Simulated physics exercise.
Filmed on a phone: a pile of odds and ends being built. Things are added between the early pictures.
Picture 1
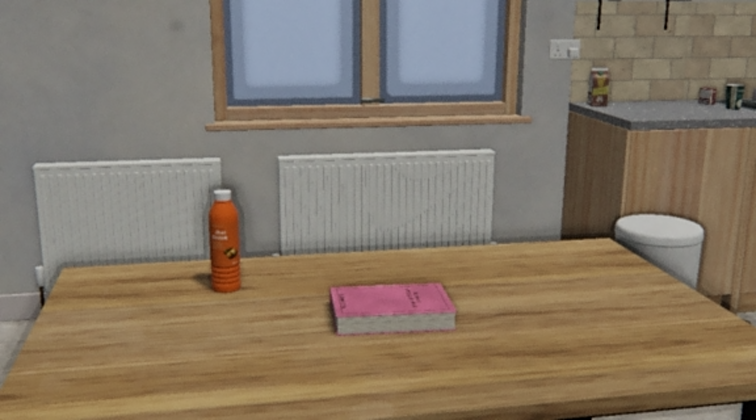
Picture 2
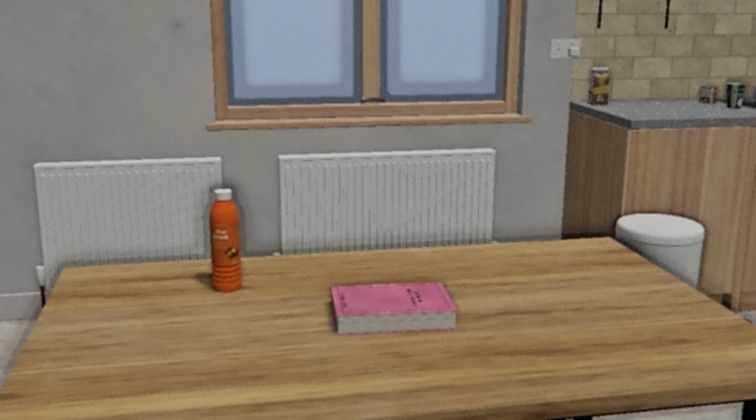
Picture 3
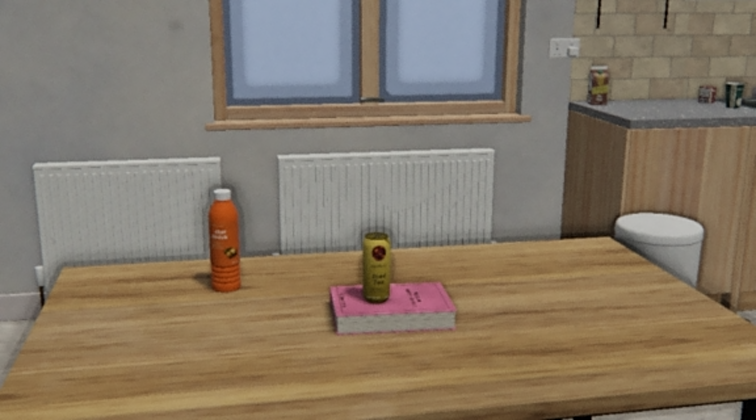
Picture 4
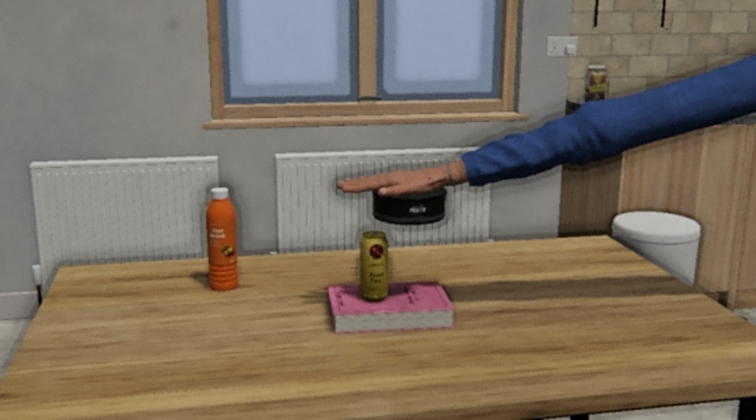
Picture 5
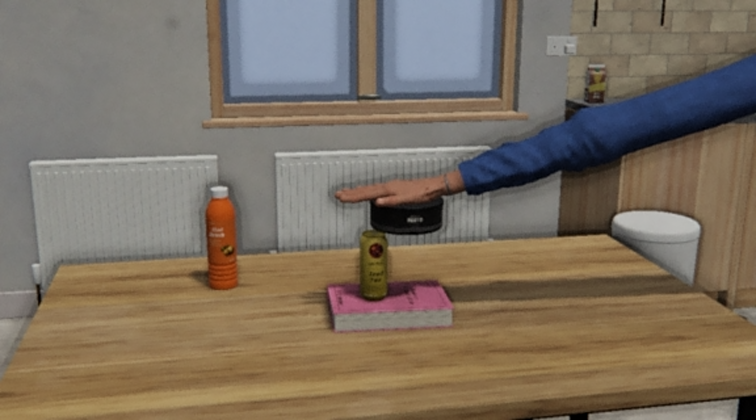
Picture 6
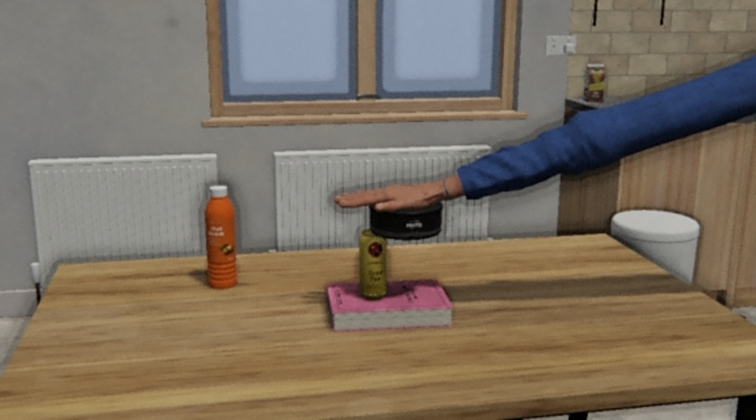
An arm in a blue sleeve comes in from the right in a room with radiators and a window, seen from slightly above a wooden table. An orange bottle stands at left, and a yellow can appears on the pink book near the middle. As the view shifts very slightly, the hand, flat over a black tub, lowers it a little just behind the can's top.
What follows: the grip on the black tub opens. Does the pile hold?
Outcome: The pile loses its balance.
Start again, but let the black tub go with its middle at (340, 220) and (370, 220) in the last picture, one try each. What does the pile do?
First try: It comes apart; second try: It keeps its balance.
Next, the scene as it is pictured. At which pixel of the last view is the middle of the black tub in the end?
At about (430, 259).
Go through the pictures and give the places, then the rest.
The last thing is not in view yet; pink book (391, 308), in the first frame.
The last thing is not in view yet, in the second frame.
The last thing is not in view yet; orange bottle (224, 240), in the third frame.
On its way; black tub (409, 203); pink book (389, 306), in the fourth frame.
On its way; black tub (406, 213); yellow can (374, 266), in the fifth frame.
In place under the hand; black tub (406, 217); orange bottle (221, 237), in the sixth frame.
Then, 0.30 s after the last picture, black tub now fallen.
Then, 0.50 s after the last picture, things are still on the move.
At rest, fallen, black tub; the other 3 in place. Seen from the same camera at the end, black tub near (430, 259). The pile comes apart.
